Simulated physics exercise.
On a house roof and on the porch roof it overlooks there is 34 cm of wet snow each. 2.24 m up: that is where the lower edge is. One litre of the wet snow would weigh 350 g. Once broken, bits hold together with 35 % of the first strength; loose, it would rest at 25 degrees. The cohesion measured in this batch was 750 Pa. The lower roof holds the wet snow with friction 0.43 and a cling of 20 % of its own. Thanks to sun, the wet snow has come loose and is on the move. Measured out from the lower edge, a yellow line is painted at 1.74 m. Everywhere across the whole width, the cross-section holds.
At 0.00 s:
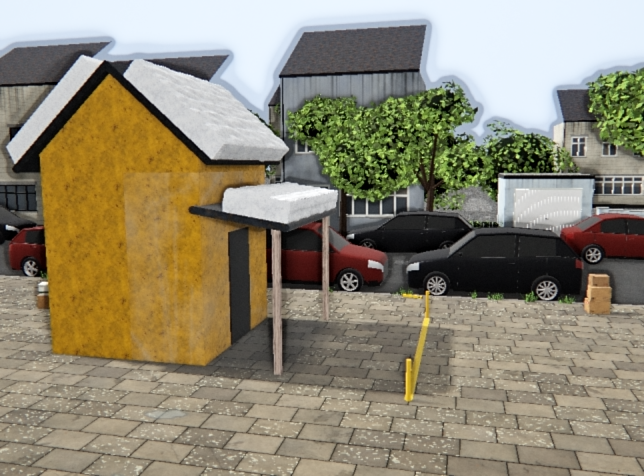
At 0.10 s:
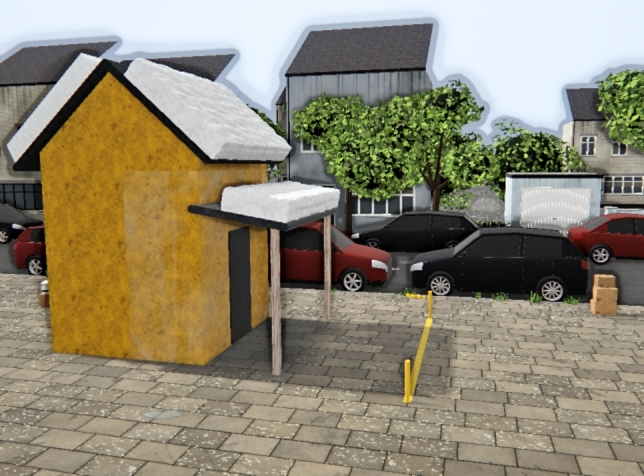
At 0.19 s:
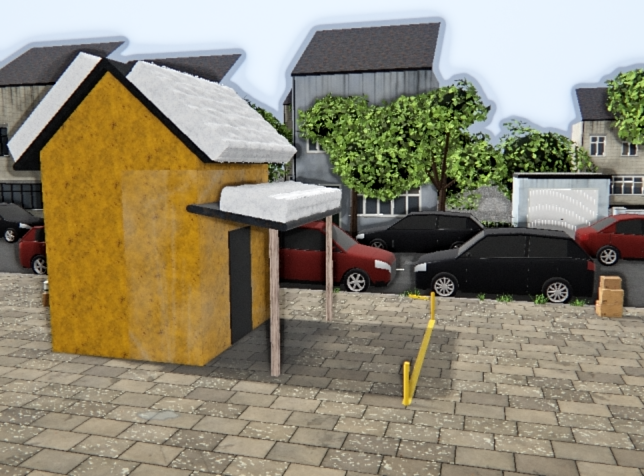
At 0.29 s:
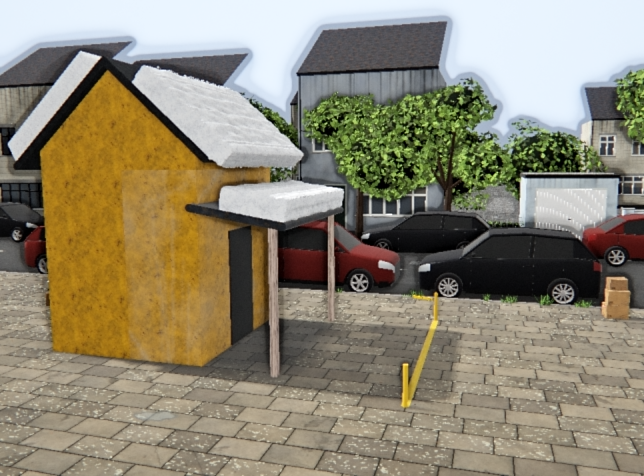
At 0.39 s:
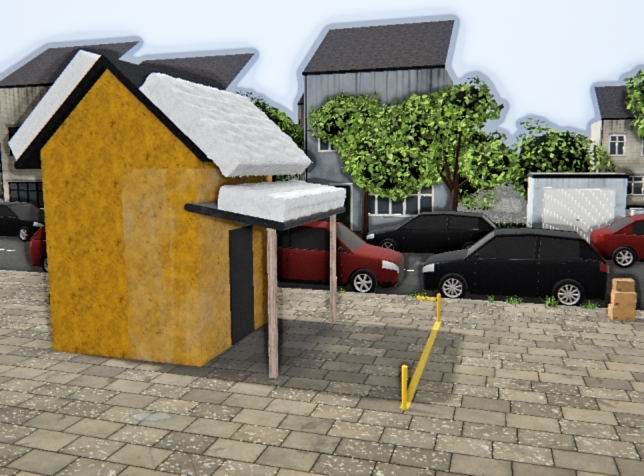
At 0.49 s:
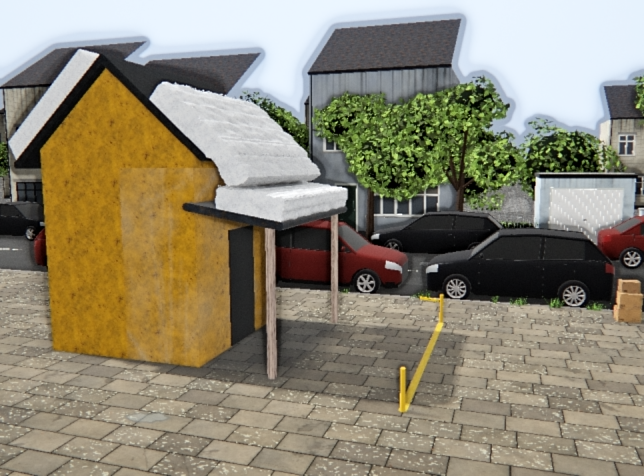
Beside a paved lot with parked cars, a thick slab of white snow slid slowly down the right side of a yellow house's roof, then pushed out over the snow-topped porch and began to crack.
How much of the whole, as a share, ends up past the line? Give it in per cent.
Something like 22 per cent.
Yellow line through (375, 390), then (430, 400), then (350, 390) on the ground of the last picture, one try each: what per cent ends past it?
Respectively about 35 in a hundred, 14 in a hundred and 45 in a hundred.
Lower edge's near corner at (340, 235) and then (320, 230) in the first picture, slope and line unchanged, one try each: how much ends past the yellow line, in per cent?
Try 1: Near 2 %; try 2: Near 10 %.
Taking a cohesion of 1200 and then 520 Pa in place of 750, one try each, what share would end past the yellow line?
It'd be some 12 percent the first time and some 30 percent the second.
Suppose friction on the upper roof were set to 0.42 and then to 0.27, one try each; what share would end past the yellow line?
Try 1: 4 %; try 2: 12 %.
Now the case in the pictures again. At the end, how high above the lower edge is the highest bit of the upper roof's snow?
Roughly 0.4 m.
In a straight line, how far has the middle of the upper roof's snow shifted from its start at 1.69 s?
It sits some 3.8 m from where it began.
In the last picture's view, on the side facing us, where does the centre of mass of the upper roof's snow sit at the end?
I'd put it at around pixel (360, 354).
After 1.04 s, 4 % is below the lower edge and 0 % is past the line.
After 1.69 s, 58 % is below the lower edge and 13 % is past the line.
After 2.35 s, 74 % is below the lower edge and 22 % is past the line.
After 3.00 s, 74 % is below the lower edge and 22 % is past the line.
After 3.10 s, at the end, 74 % is below the lower edge and 22 % is past the line.
